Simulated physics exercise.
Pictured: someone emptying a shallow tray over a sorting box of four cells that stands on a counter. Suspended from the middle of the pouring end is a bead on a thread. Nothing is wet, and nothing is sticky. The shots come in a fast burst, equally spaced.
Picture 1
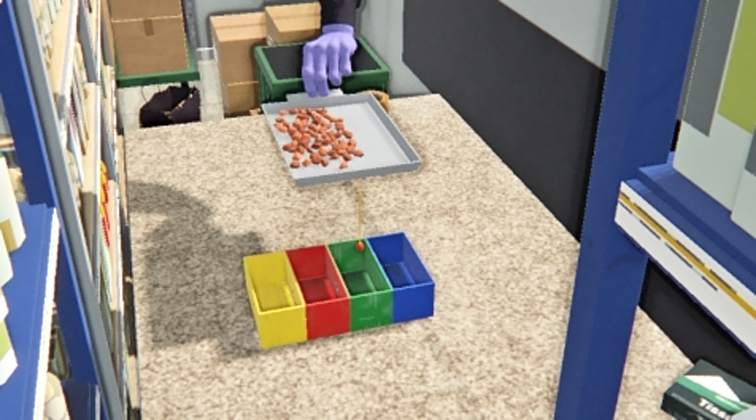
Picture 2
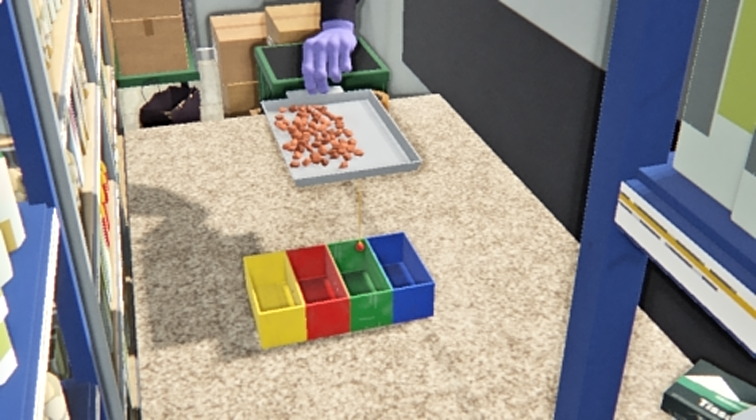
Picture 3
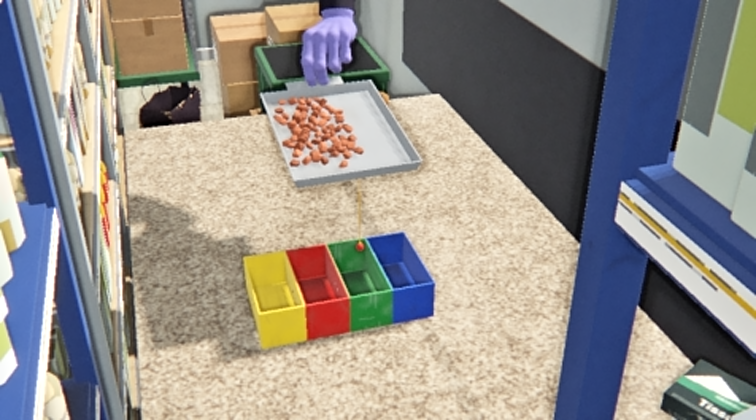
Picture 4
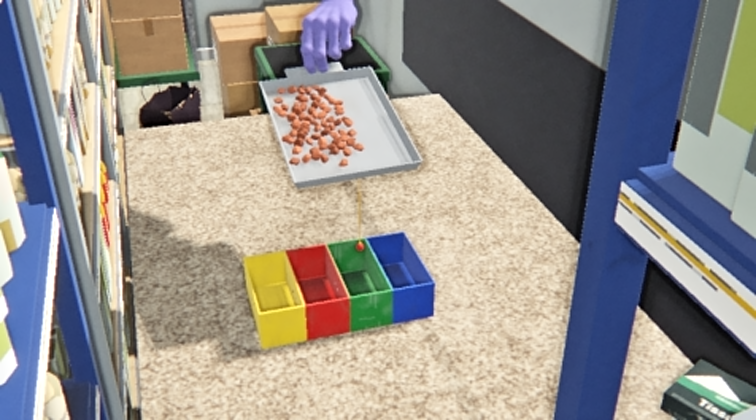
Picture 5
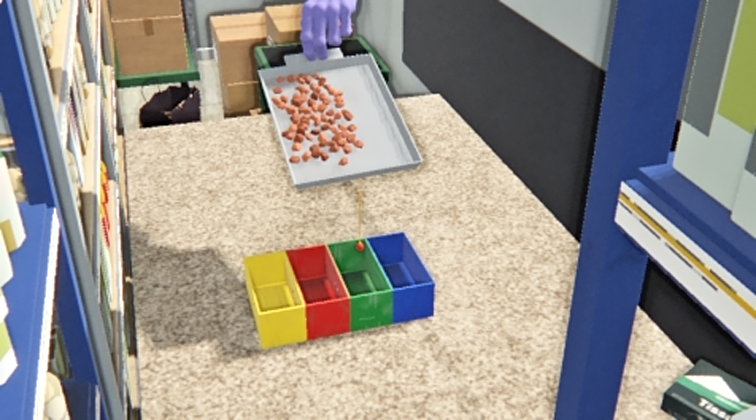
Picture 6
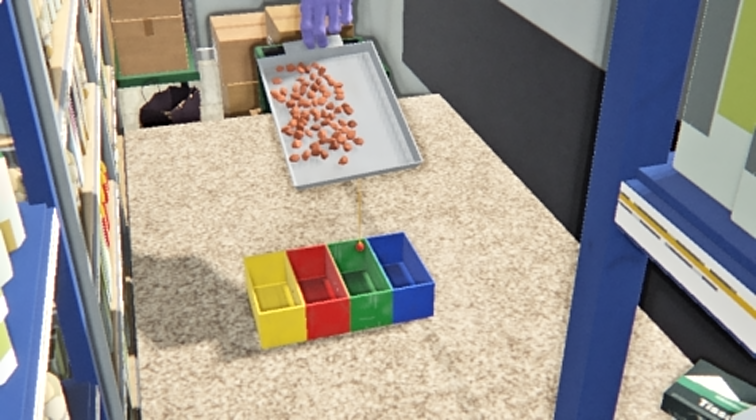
A purple-gloved hand raising the far end of a shallow grey tray of reddish-brown bits above a four-coloured sorting box.
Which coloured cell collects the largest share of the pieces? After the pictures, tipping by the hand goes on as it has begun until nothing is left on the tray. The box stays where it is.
Red.
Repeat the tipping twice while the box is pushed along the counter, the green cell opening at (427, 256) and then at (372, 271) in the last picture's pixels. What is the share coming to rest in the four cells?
It comes to about 40 per cent the first time and about 100 per cent the second.
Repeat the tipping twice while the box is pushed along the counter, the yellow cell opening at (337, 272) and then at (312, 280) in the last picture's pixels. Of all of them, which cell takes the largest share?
First try: Yellow. Second try: The cell in yellow.
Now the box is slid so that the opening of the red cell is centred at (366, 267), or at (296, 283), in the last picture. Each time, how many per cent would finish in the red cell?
About 10 per cent first, then about 40 per cent.
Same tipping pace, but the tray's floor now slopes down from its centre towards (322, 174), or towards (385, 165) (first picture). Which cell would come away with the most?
First try: The red one. Second try: The cell in blue.
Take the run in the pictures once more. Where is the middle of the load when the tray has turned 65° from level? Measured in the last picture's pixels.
The middle of the pieces lands at roughly (323, 173).
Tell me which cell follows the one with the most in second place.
Second: That green cell.
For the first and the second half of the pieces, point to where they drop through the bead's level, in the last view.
The opening part goes through (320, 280); what follows goes through (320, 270).
Shortly afterwards, tray tipped steeply; all but a few on the tray; a little falling or outside the box.
Next, tray tipped past a quarter turn; near a quarter on the tray; near half in the red cell; a little in the green cell; a little in the yellow cell; only a few in the blue cell; a little falling or outside the box.
Some moments later, tray tipped past a quarter turn; near two thirds in the red cell; near a quarter in the green cell; a little in the yellow cell; only a few in the blue cell; a little falling or outside the box.
In the end, tray tipped past a quarter turn; near two thirds in the red cell; near a quarter in the green cell; a little in the yellow cell; only a few in the blue cell; a little outside the box.
